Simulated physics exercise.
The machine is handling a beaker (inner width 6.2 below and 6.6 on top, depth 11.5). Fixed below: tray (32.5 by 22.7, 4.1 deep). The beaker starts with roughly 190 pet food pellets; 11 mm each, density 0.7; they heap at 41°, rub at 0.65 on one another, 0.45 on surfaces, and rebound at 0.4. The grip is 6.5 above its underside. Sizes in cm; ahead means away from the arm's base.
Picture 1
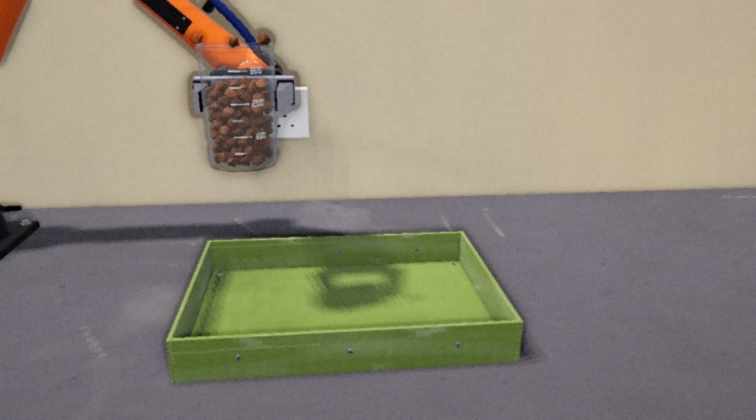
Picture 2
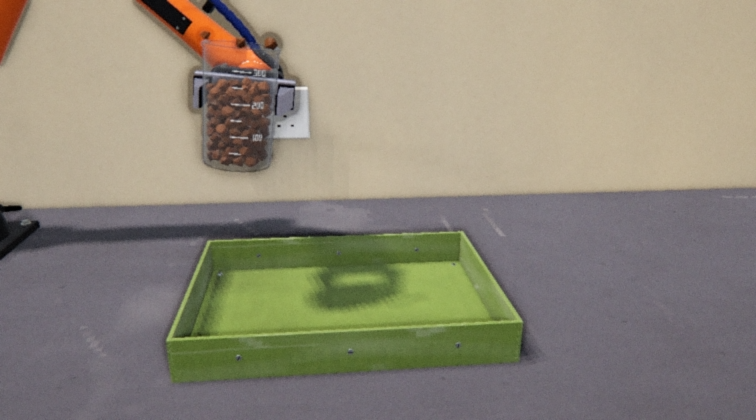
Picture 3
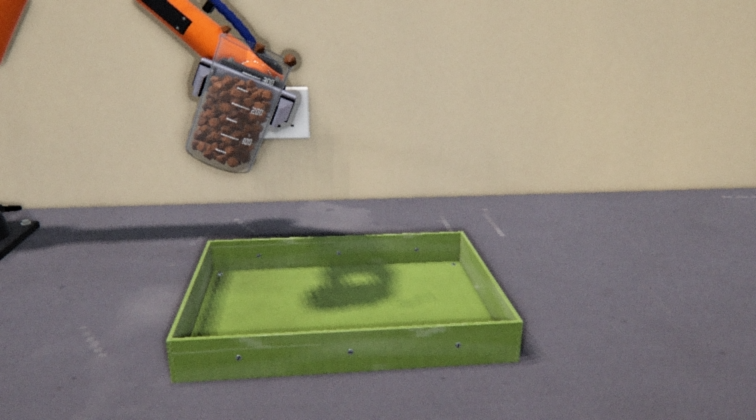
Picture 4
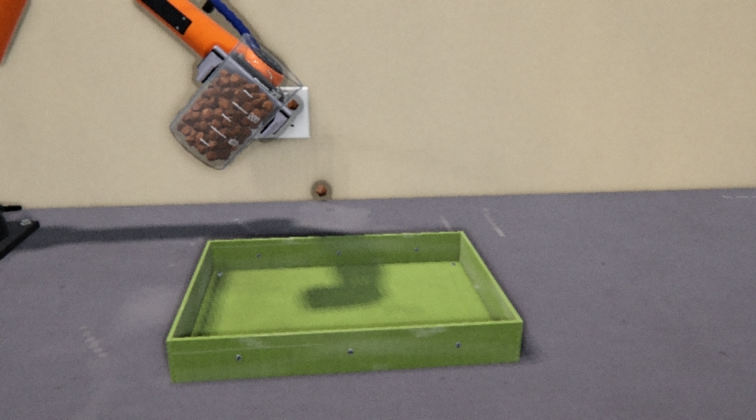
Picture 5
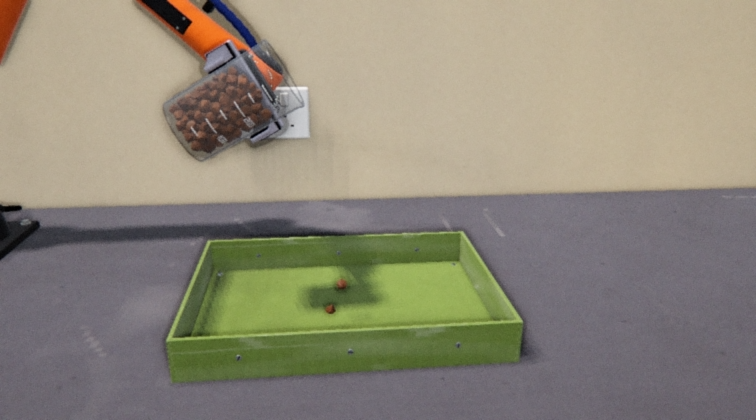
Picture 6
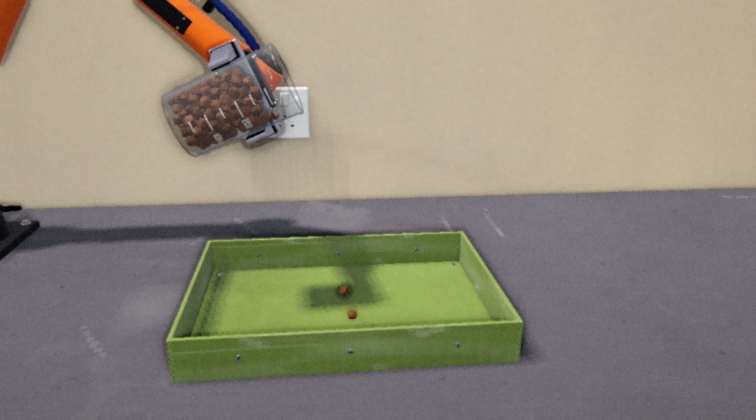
A clear beaker of brown pellets tilts to the right, dropping two into the green tray.
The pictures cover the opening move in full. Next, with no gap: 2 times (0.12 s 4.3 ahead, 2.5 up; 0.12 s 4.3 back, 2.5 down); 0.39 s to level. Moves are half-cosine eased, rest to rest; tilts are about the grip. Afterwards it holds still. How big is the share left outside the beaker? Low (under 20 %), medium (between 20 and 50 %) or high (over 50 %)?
Share outside the beaker: Medium (between 20 and 50 %).
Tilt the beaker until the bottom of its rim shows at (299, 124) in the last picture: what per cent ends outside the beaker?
Some 75 per cent.
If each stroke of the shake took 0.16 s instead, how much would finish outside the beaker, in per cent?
It would be near 10 per cent.
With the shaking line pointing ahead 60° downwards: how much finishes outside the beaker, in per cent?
About 0 per cent.
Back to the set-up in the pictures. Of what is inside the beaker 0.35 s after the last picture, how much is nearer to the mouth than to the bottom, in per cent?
Roughly 35 per cent.
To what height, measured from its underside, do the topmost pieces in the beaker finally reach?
Some 7.5 cm.
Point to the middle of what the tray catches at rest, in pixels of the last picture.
At about (375, 303).
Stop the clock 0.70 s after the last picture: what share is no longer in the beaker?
About 35 per cent by then.
Then, 0.35 s on, tilted 67° forward, highest piece 28 above the table; 150 in the beaker, 15 in the tray, 22 in flight or on a rim.
Then, 0.70 s on, tilted 28° forward, highest piece 27 above the table; 119 in the beaker, 68 in the tray.
Then, 1.07 s on, level, highest piece 25 above the table; 119 in the beaker, 68 in the tray.
Then, 2.12 s on, level, highest piece 25 above the table; 119 in the beaker, 68 in the tray.
In the end, 119 in the beaker, 68 in the tray. That is 36 % outside the beaker.
